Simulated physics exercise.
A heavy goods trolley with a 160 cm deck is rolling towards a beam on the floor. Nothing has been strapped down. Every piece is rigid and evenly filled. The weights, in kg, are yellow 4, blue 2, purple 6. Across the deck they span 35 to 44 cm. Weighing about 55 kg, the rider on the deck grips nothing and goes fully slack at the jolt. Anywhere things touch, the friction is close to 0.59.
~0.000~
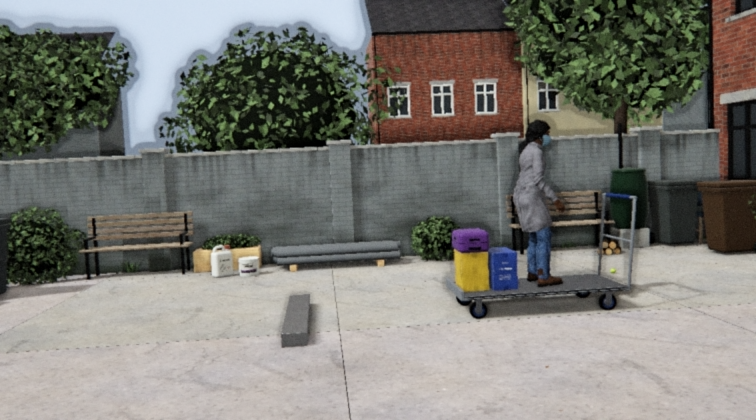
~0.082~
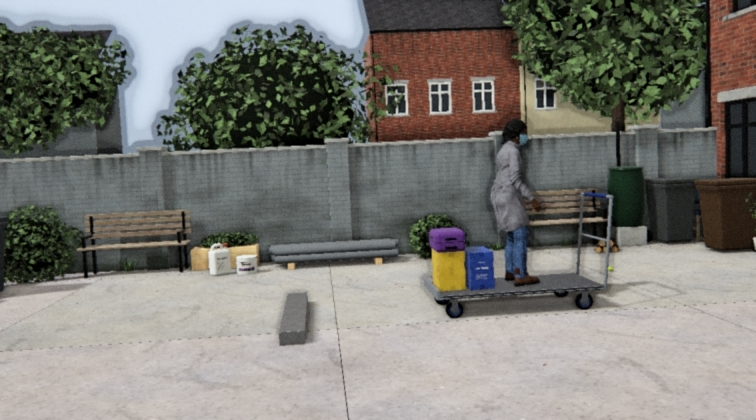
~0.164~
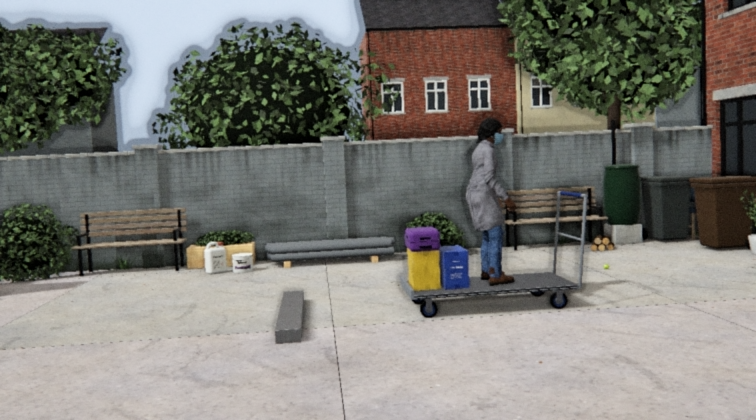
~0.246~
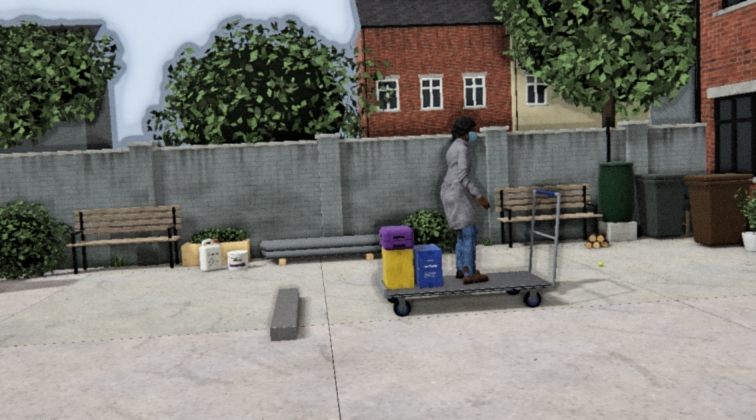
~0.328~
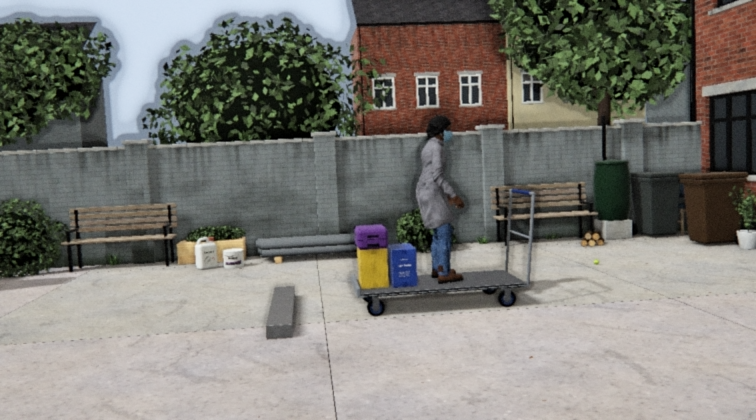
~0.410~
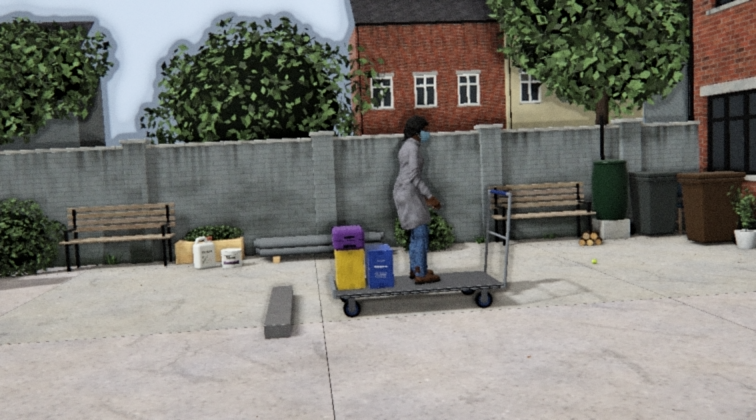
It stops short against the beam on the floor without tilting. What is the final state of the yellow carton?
Chances are it will exit over the front.
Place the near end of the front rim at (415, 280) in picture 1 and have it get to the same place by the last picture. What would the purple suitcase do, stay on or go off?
Result: Purple gone.
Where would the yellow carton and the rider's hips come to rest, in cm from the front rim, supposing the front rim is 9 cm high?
Then yellow 20 past, hips 50 past.
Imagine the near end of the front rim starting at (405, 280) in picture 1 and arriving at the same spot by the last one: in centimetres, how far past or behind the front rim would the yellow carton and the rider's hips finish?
Yellow 40 past, hips 10 behind.
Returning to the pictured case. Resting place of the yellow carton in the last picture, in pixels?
(265, 280).
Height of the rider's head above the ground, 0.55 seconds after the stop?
80 cm above it.
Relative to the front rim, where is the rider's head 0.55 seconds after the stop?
The head is roughly 50 cm beyond the front rim.
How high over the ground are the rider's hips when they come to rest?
The hips come to rest about 10 cm above the ground.
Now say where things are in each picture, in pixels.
The first picture shows yellow carton (471, 269), blue carton (500, 268), rim corner (463, 297); 0 cm covered, 154 to go.
The second picture shows yellow carton (448, 269), blue carton (477, 268), rim corner (439, 296); 21 cm covered, 133 to go.
The third picture shows yellow carton (424, 268), blue carton (452, 267), rim corner (413, 296); 42 cm covered, 112 to go.
The fourth picture shows yellow carton (398, 267), blue carton (427, 265), rim corner (385, 295); 63 cm covered, 91 to go.
The fifth picture shows yellow carton (373, 266), blue carton (402, 265), rim corner (359, 294); 84 cm covered, 70 to go.
The sixth picture shows yellow carton (350, 267), blue carton (379, 266), rim corner (335, 295); 105 cm covered, 49 to go. Speed about 2.6 m/s.
Impact comes at 0.60 s.
After 1.15 s the yellow carton is 7 cm behind the rim, tilted 35°, near (288, 267) in the last picture's view.
After 1.60 s the yellow carton is 18 cm past the rim, tilted 155°, near (262, 281) in the last picture's view.
Final state at 4.6 s, past the rim, yellow carton, purple suitcase and the rider's hips; behind it, blue carton.
